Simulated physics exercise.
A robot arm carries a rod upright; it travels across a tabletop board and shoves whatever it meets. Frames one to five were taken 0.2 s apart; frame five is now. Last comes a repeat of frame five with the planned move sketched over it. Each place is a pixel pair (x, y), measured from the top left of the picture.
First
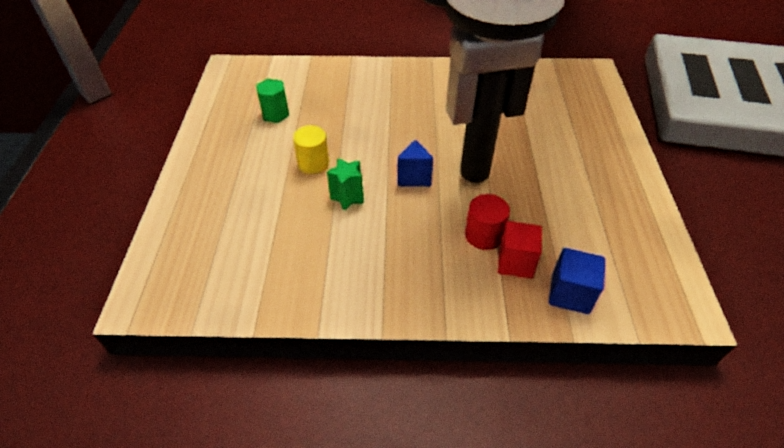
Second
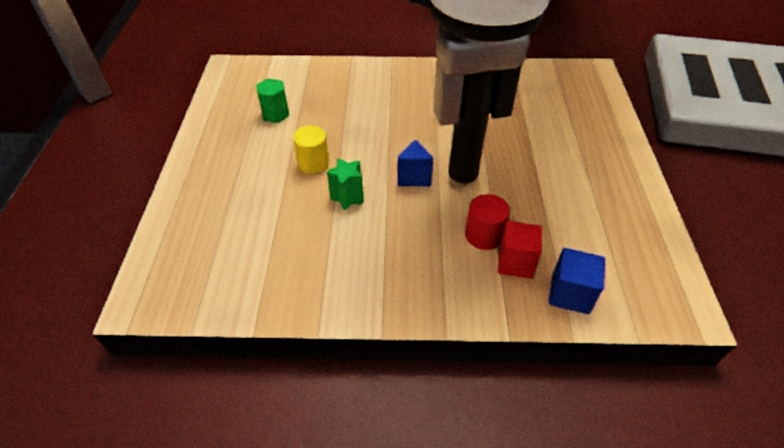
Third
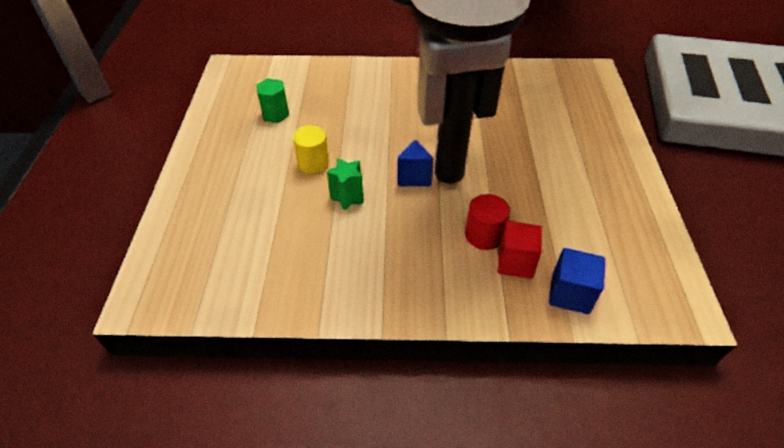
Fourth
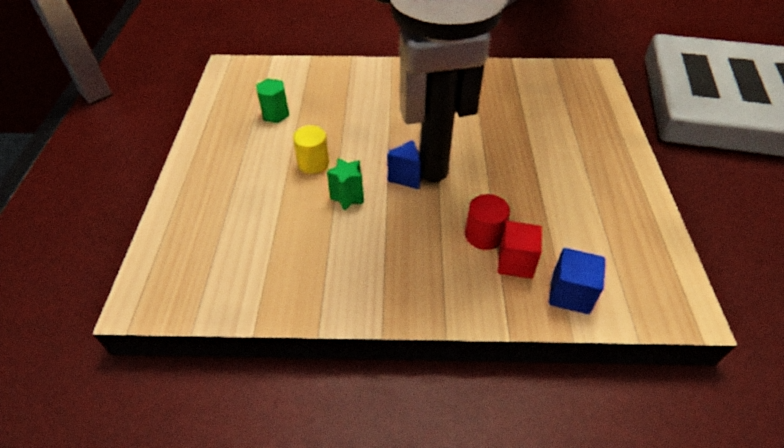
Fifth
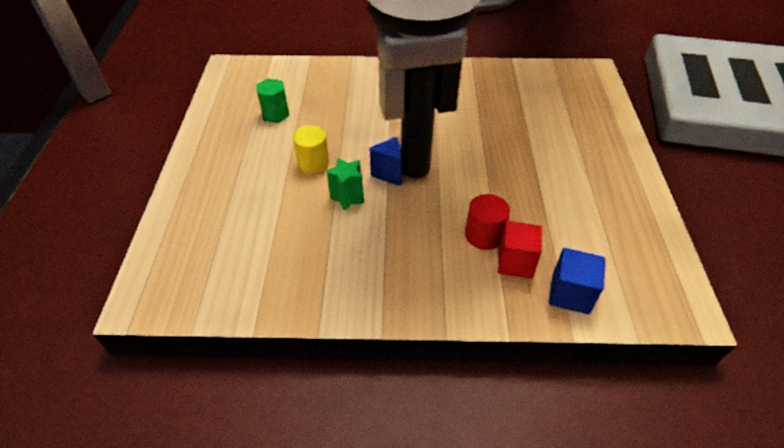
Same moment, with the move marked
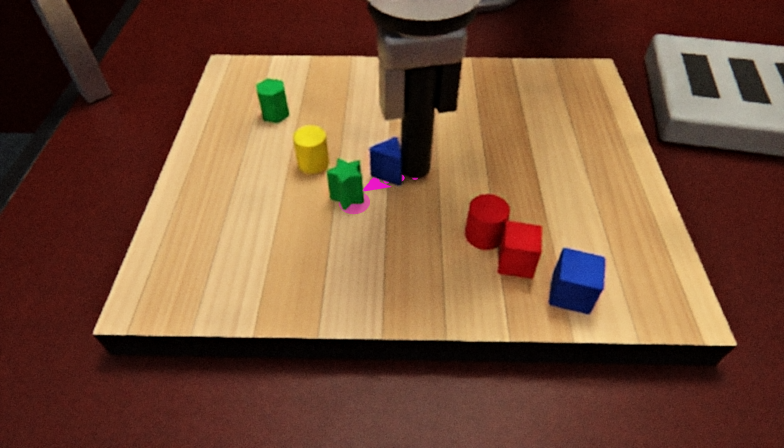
A black rod held by a robotic arm moves left across a wooden board scattered with small green, yellow, red and blue blocks. It reaches the blue triangular block and pushes it a short way left, toward the green star, while the other blocks stay still.
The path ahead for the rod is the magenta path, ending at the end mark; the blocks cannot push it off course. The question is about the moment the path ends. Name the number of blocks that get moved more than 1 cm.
Shifted over 1 cm: Two.
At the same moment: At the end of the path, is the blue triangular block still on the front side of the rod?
The answer is no.
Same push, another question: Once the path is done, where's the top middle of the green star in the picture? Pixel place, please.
I think it will end close to (319, 187).
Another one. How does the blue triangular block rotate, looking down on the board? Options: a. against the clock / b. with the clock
Answer: B.
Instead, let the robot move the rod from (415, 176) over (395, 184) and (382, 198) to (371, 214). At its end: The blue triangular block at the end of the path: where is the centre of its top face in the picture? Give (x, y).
About (368, 150).
Drawn move, from (415, 176) via (390, 179) and (367, 186), ending at (354, 202).
On the path given first. Halfway along, rod (377, 173); blue triangular block (353, 146), turned 40° clockwise.
At the end, rod (354, 195); yellow circle still; green star (319, 187), turned 20° clockwise; blue triangular block (346, 146), turned 55° clockwise.
